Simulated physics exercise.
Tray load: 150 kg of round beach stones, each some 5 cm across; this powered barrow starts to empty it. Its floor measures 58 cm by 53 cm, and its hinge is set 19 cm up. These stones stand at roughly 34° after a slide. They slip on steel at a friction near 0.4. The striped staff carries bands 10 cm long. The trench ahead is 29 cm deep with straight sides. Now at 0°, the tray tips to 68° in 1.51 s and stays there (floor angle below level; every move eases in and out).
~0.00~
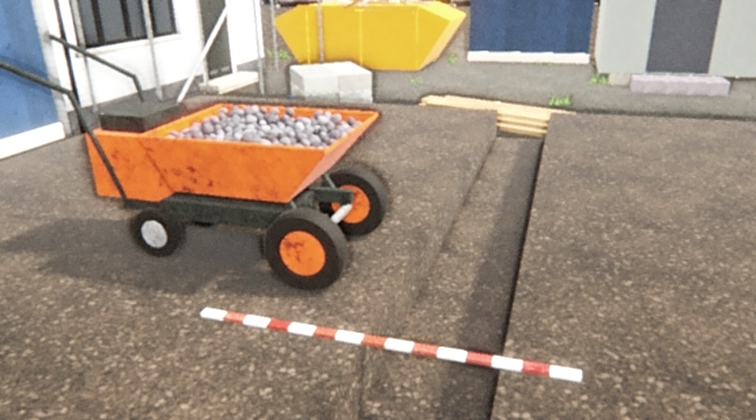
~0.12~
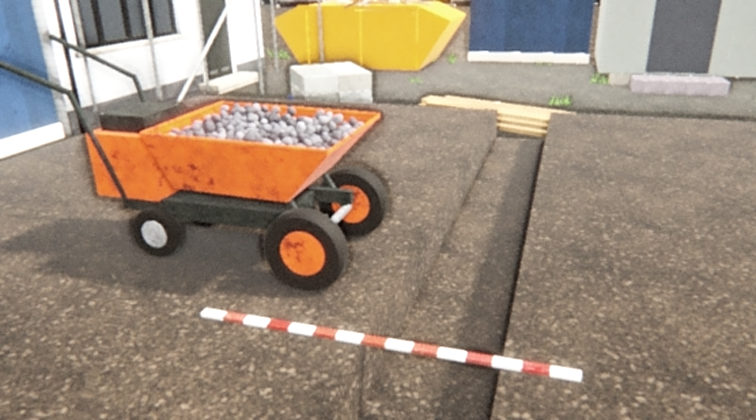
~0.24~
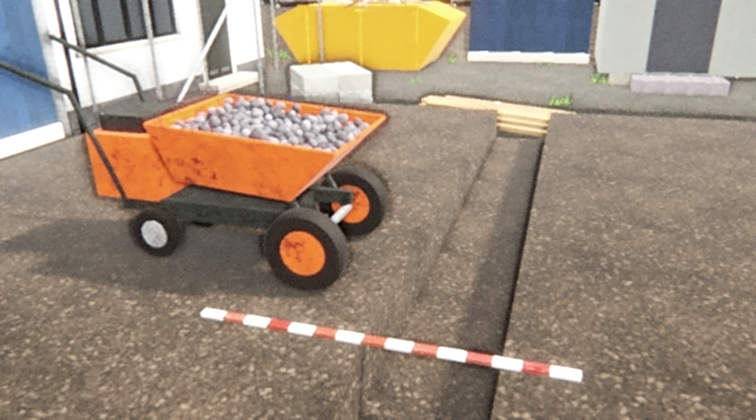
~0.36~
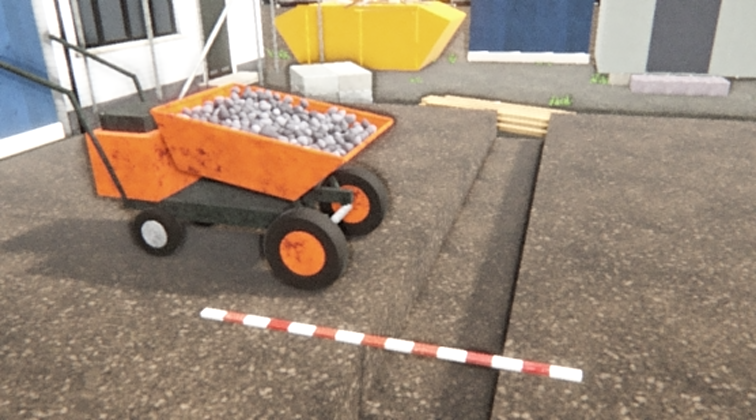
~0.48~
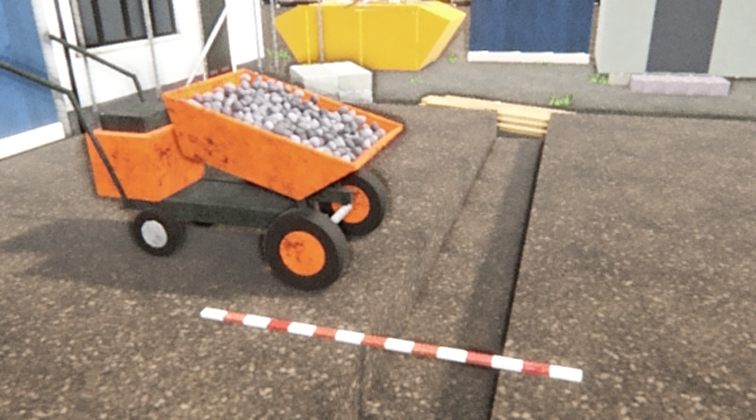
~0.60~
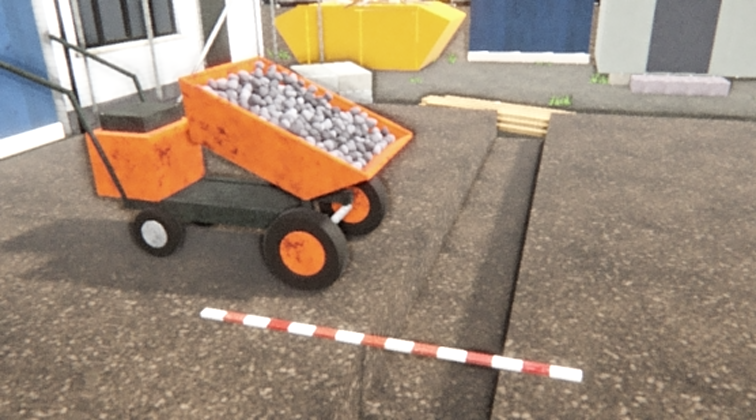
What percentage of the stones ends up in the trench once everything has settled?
About 95 per cent.
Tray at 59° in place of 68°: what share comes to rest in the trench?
About 95%.
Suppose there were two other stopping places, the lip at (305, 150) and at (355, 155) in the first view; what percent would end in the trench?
100 %, then 65 %.
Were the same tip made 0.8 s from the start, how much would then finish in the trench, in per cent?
It would be near 85 percent.
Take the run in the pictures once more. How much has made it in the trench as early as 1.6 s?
65 per cent or so by then.
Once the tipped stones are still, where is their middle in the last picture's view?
About (475, 318).
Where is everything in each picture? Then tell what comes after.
In the first picture, lip at (326, 152), floor tilted 0°, highest stones at (264, 114).
In the second picture, lip at (328, 152), floor tilted 1°, highest stones at (257, 110); the stones move at 0.2 m/s on average.
In the third picture, the tray is at 5°, its lip at (335, 155); the top of the load is at (253, 104); the stones move at 0.3 m/s on average.
In the fourth picture, the tray is at 10°, its lip at (344, 160); the top of the load is at (243, 96); the stones move at 0.4 m/s on average.
In the fifth picture, the tray is at 16°, its lip at (356, 167); the top of the load is at (245, 86); the stones move at 0.5 m/s on average.
In the sixth picture, lip at (368, 177), floor tilted 24°, highest stones at (253, 75); the stones move at 0.6 m/s on average.
After 1.1 s the floor is at 57°; 99 % in the tray, 1 % in the trench; the foremost stones are at (436, 209).
After 1.6 s the floor is at 68°; 34 % in the tray, 64 % in the trench, 3 % past the trench; the foremost stones are at (559, 283).
After 2.0 s the floor is at 68°; 10 % in the tray, 85 % in the trench, 5 % past the trench; the foremost stones are at (632, 298).
After 3.9 s the floor is at 68°; 0 % in the tray, 95 % in the trench, 5 % past the trench; the foremost stones are at (675, 309).
